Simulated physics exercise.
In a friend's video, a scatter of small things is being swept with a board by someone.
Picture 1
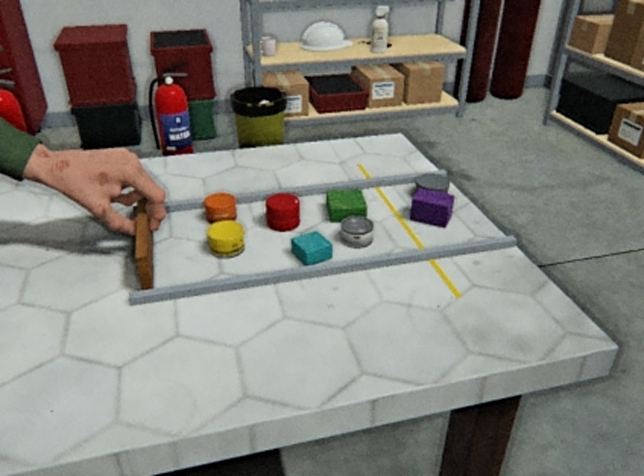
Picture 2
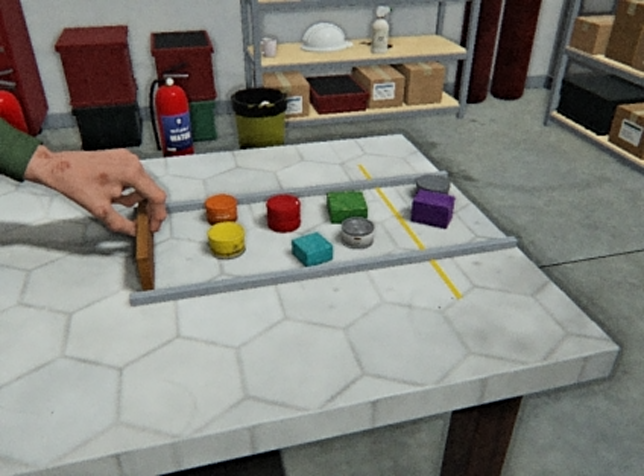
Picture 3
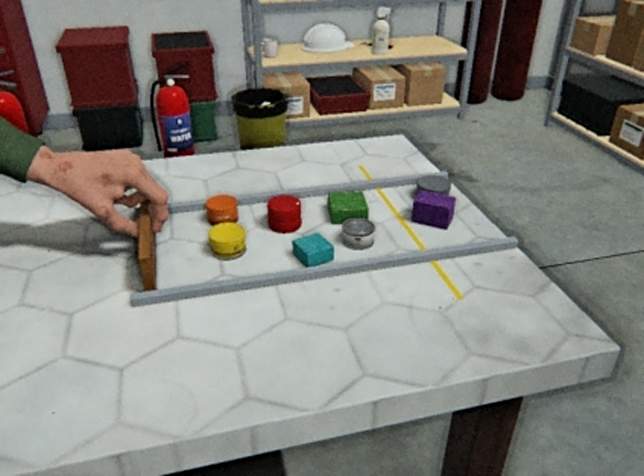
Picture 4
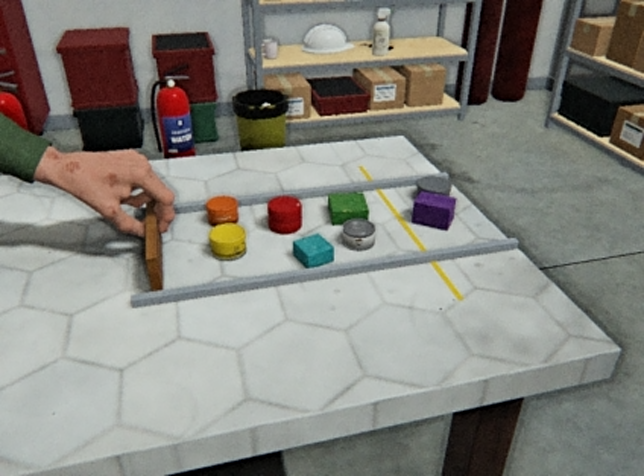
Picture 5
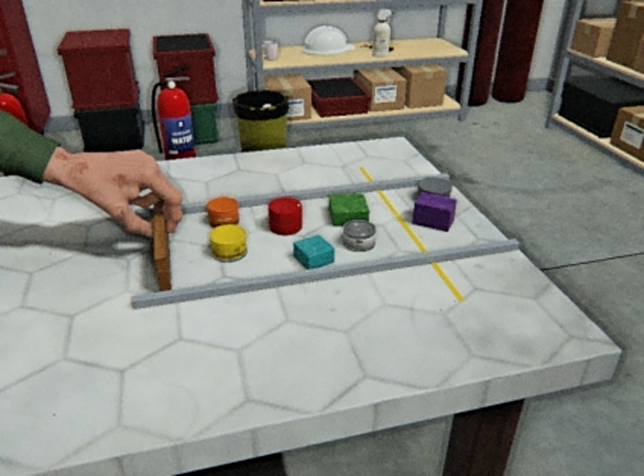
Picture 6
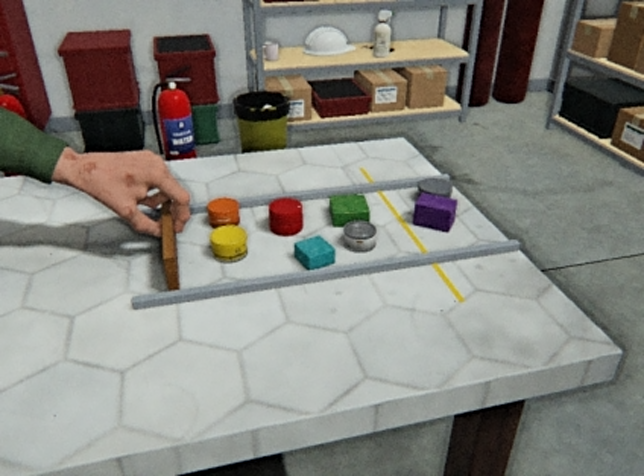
On a pale hexagon-patterned table in a storage room, a hand holds a wooden board upright at the left of two metal rails, with colourful tubs and blocks between them. The hand slides the board a short way right toward the orange and yellow tubs, while the objects stay practically still.
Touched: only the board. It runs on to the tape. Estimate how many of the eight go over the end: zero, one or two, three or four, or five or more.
Off the edge will go nothing.
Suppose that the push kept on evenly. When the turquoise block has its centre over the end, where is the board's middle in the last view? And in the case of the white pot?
I reckon its middle sits around (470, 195) and then around (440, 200).
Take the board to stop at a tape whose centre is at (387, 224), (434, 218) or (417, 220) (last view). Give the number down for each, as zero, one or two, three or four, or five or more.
So in that order I'd say not one; just one or two; one or two.
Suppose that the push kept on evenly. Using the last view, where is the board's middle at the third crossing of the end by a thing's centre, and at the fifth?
The first puts it near (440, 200), the next near (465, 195).
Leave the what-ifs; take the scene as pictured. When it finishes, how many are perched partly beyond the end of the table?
I count 1 overhanging.
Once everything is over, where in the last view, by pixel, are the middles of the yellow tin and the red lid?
In order, first (424, 219), then (411, 202).
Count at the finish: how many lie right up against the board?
The number is 4.
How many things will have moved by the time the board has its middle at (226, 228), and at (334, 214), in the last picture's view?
Counts: 2 / 6.
Early on, none off yet; grey pot at rest near (435, 192); purple block at rest near (435, 212); green block at rest near (349, 211).
A while later, none off yet; grey pot at rest near (435, 192); purple block at rest near (435, 212); green block travelled about its own width near (373, 207).
Finally, the number that fall off is zero.
